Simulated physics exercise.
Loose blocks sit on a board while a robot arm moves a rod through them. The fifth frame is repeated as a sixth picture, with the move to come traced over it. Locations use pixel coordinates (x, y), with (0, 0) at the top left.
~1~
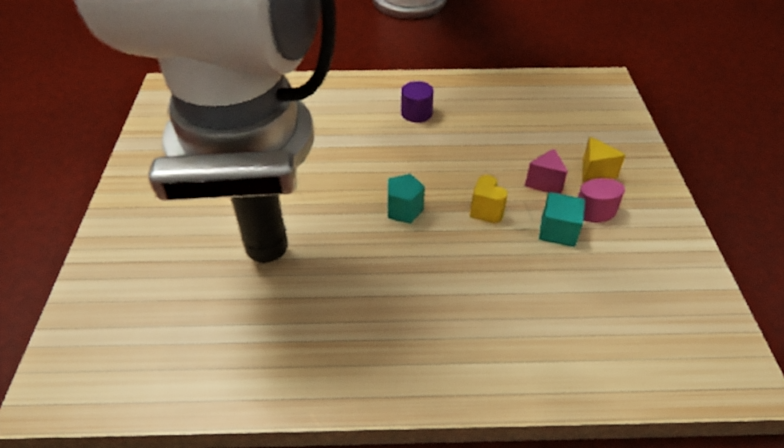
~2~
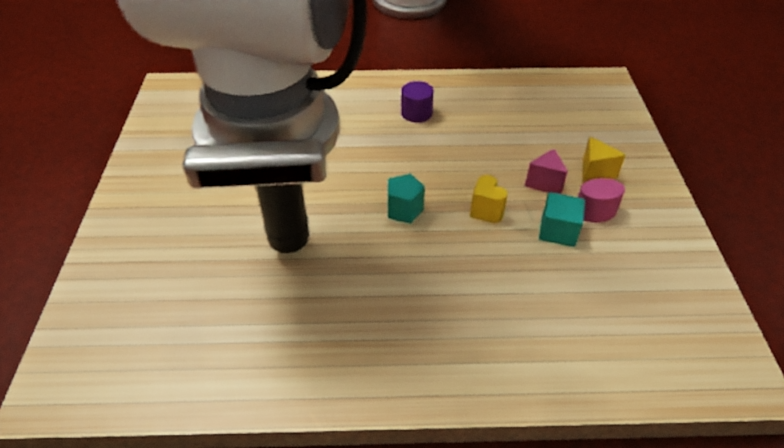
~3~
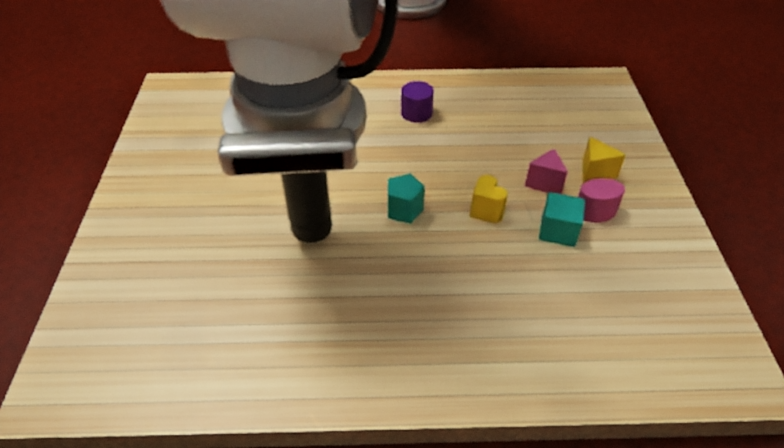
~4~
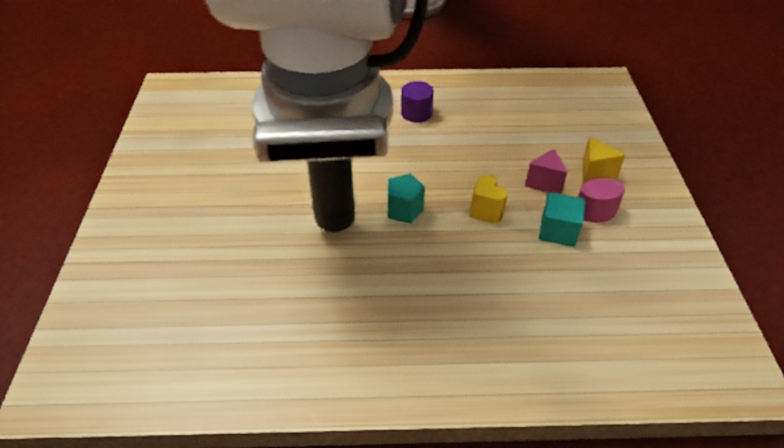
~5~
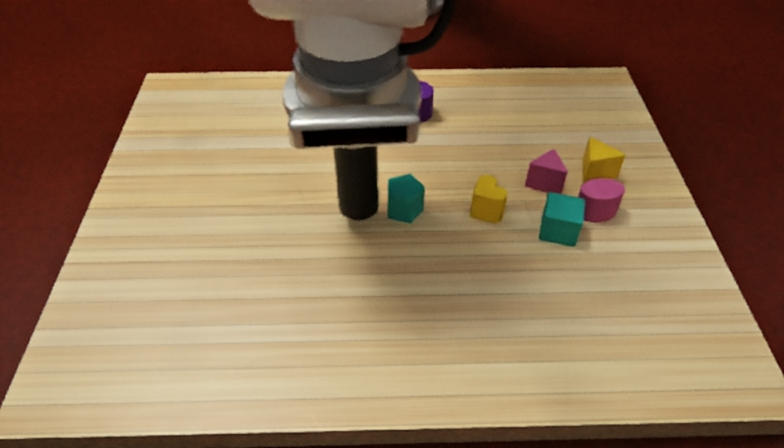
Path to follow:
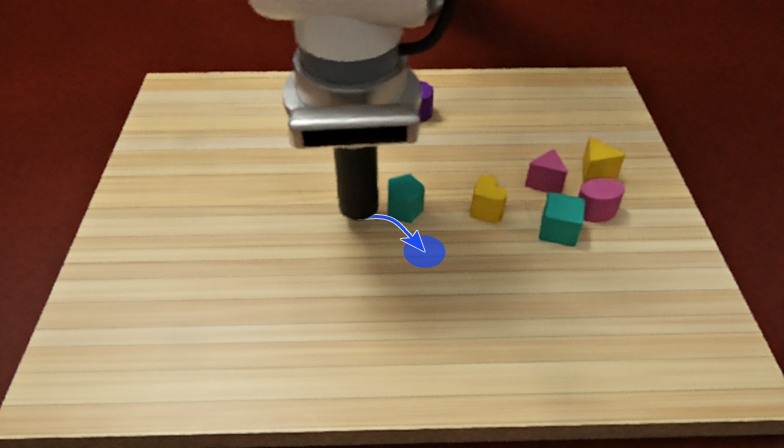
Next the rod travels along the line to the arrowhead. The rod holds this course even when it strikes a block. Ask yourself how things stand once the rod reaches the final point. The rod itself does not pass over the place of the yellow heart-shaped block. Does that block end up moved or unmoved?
The block you're asking about stays where it is.
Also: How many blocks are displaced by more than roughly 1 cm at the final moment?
I foresee one block being moved.
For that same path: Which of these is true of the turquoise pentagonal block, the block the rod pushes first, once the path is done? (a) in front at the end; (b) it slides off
My pick is b.
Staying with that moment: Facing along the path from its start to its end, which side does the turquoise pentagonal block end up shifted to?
Moves left.
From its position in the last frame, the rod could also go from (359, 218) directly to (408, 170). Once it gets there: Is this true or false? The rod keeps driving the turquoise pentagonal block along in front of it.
That is false.
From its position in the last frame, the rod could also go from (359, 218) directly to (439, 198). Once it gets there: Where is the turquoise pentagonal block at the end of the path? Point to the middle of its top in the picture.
The middle of its upper face will lie at (476, 169).
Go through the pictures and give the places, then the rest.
Rod tip at (267, 247); block tops, turquoise pentagonal block at (404, 186); yellow heart-shaped block at (490, 188), in the first picture.
Rod at (289, 238); blocks unchanged, in the second picture.
Rod at (312, 228); blocks unchanged, in the third picture.
Rod at (335, 218); blocks unchanged, in the fourth picture.
Rod at (359, 207); turquoise pentagonal block at (404, 186); yellow heart-shaped block at (490, 188), in the fifth picture.
Path on the board, from (359, 218) via (387, 218) and (407, 233), ending at (424, 251).
On the path given first. Halfway along, rod at (399, 214); turquoise pentagonal block at (428, 184), turned 45° anticlockwise.
At the end, rod at (425, 241); turquoise pentagonal block at (428, 184), turned 45° anticlockwise; yellow heart-shaped block in place.
